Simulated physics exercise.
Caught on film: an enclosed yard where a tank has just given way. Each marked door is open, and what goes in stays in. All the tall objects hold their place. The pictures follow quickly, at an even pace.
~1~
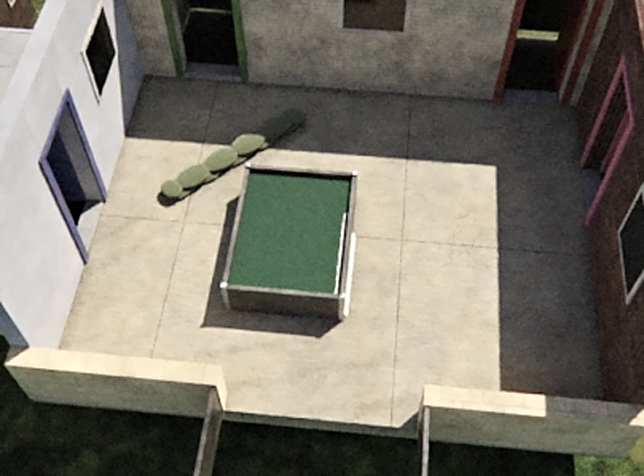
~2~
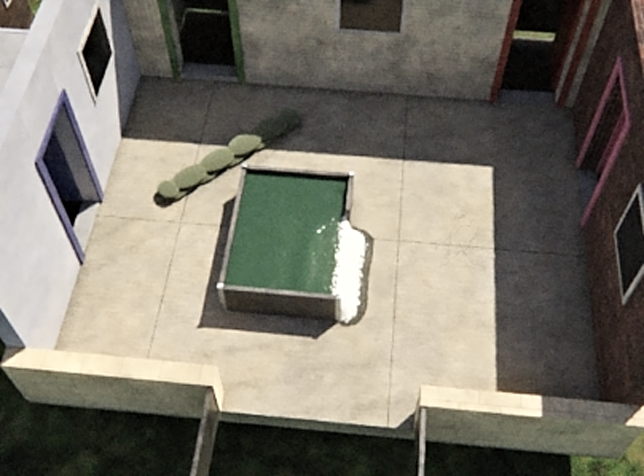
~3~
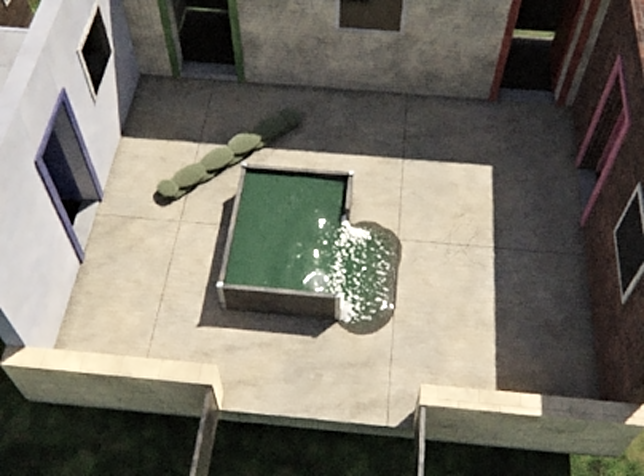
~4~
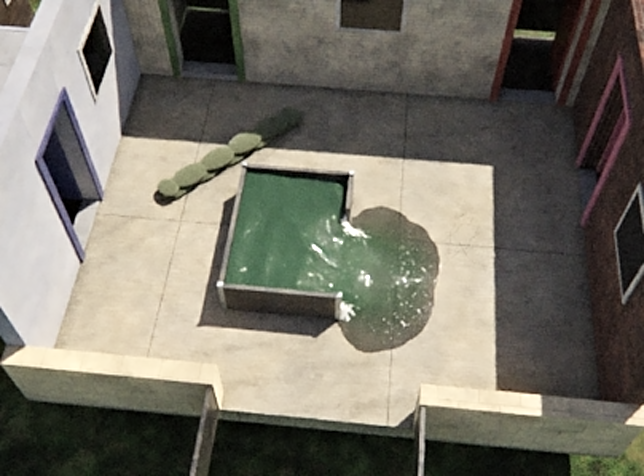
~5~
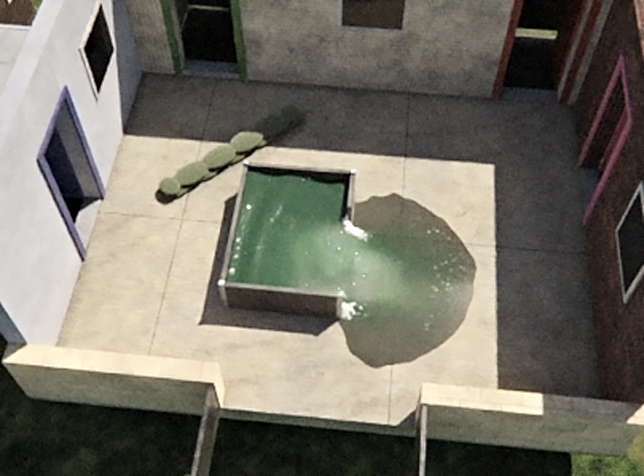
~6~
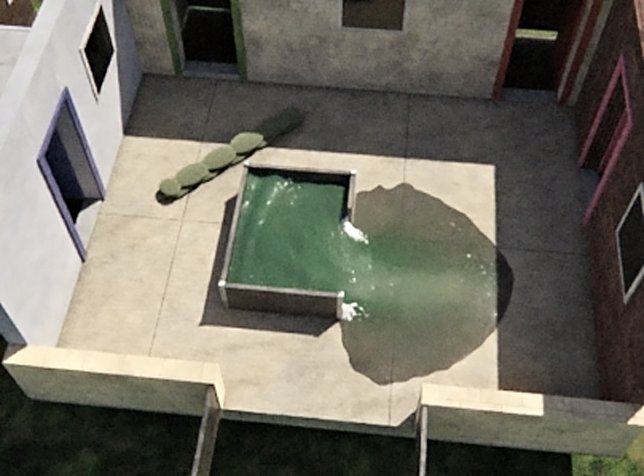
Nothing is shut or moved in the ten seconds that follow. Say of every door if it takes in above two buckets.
The red door takes more than that; the blue door stays under that; the green door stays under that; the pink door takes more than that.
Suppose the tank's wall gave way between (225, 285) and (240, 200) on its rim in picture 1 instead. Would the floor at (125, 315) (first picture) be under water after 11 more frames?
Answer: Under water.
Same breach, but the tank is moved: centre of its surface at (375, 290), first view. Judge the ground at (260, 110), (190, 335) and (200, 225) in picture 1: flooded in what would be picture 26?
In that order: Free of water, dry, dry.
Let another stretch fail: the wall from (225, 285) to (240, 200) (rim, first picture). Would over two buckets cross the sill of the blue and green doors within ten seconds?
My reading: The blue one floods, the green one is under.
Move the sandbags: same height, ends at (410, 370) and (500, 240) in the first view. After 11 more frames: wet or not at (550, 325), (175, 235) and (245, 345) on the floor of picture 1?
As listed: Covered, dry, no water.
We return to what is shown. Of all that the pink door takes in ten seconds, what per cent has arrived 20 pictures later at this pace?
Near 50 in a hundred.
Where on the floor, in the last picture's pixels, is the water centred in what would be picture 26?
At about (455, 281).
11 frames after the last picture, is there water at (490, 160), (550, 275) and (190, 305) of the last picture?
As listed: Awash, under water, clear.
A moment on, water covers 30 % of the floor; the red door not reached, the blue door not reached, the green door not reached, the pink door not reached.
Next, water covers 30 % of the floor; the red door not reached, the blue door not reached, the green door not reached, the pink door under two buckets in.
Then, water covers 35 % of the floor; the red door under two buckets in, the blue door not reached, the green door not reached, the pink door over two buckets in.
Later, water covers 50 % of the floor; the red door over two buckets in, the blue door not reached, the green door not reached, the pink door over two buckets in.
In the end, water covers 65 % of the floor; the red door far over two buckets in, the blue door not reached, the green door wet at the sill, nothing in, the pink door over two buckets in.
